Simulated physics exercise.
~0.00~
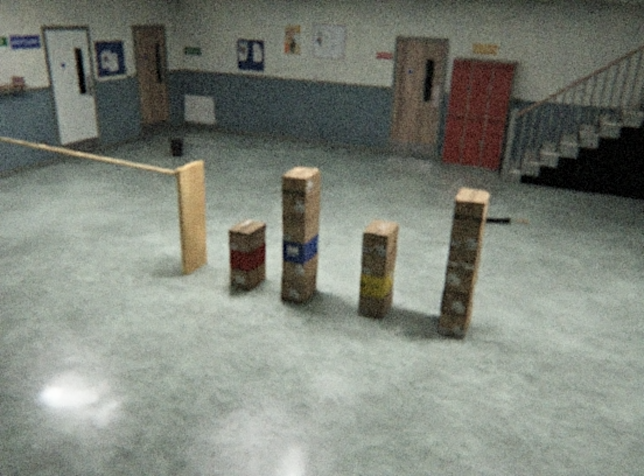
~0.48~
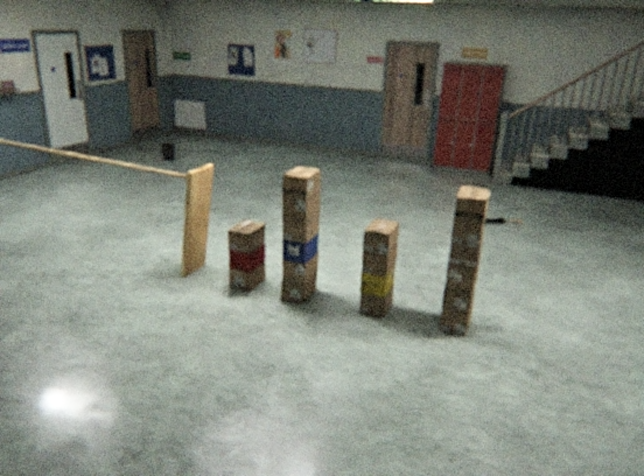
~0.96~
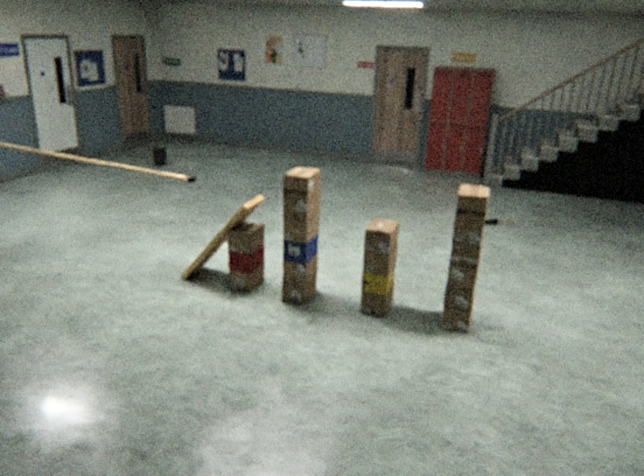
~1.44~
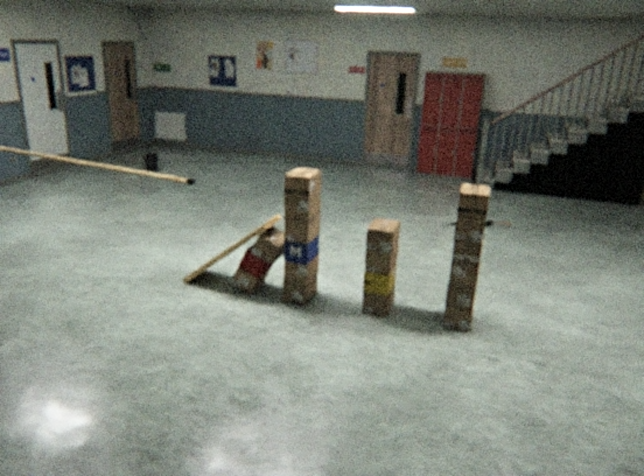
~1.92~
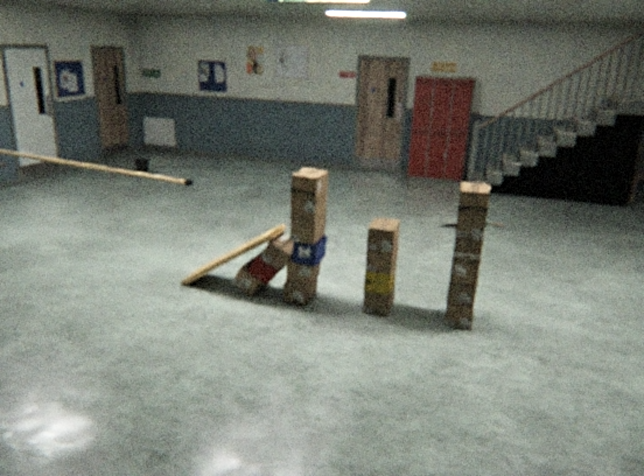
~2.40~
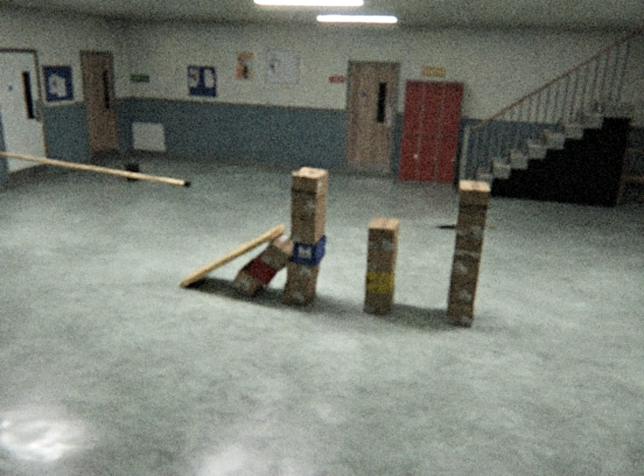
Pole tipping a wooden board onto a short red-banded parcel stack, which leans into the blue-banded column, leaving it standing.
